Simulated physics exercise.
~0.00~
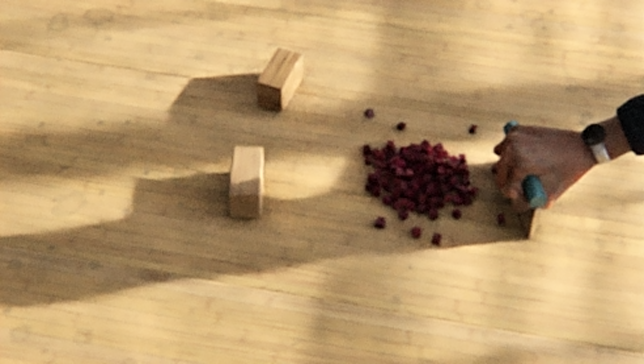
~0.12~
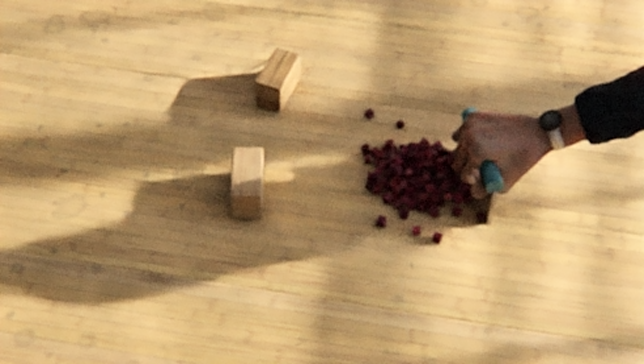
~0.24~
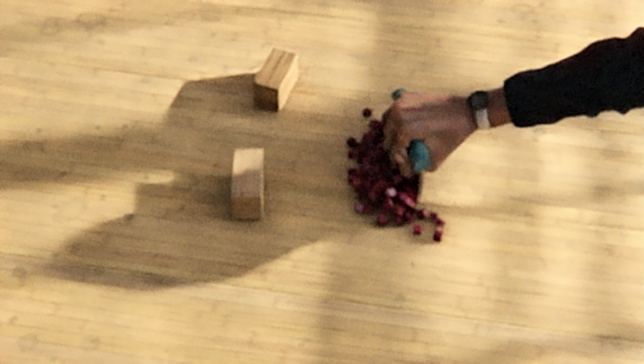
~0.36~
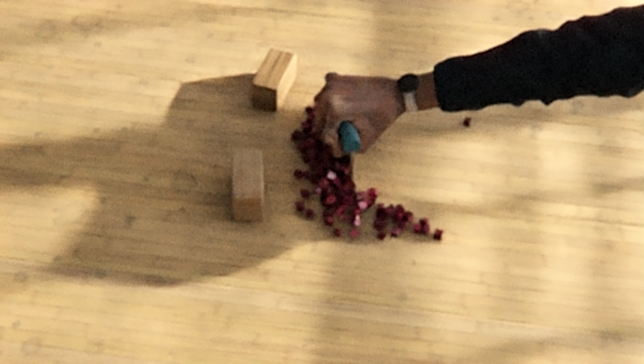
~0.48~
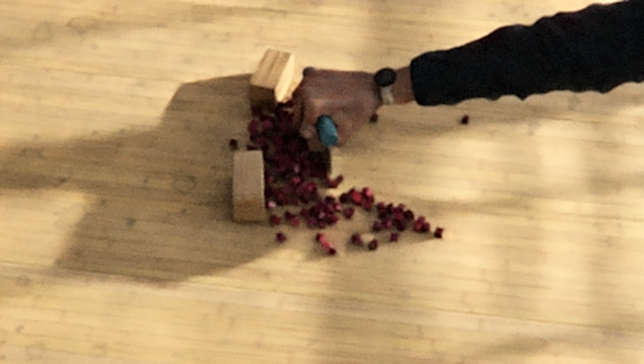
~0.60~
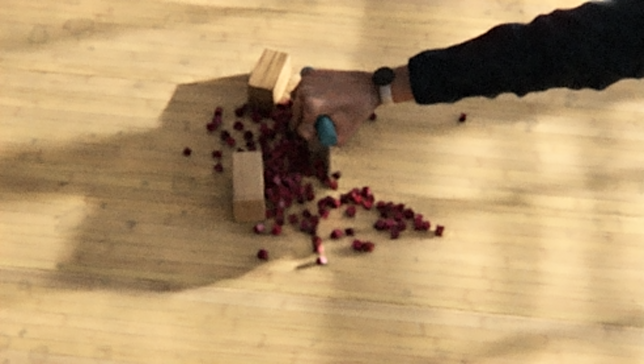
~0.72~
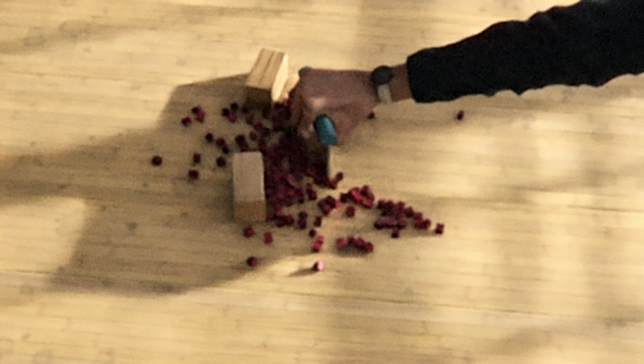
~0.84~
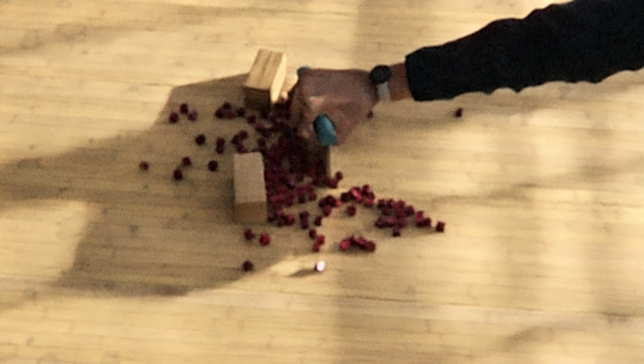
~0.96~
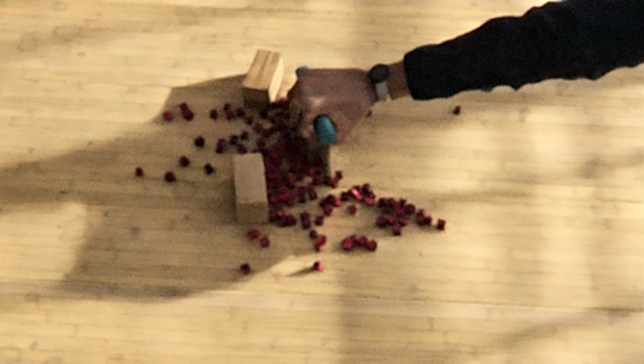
Hand pushing a pile of dark red cubes left with a scraper toward two wooden blocks, some spilling past, most staying before them.
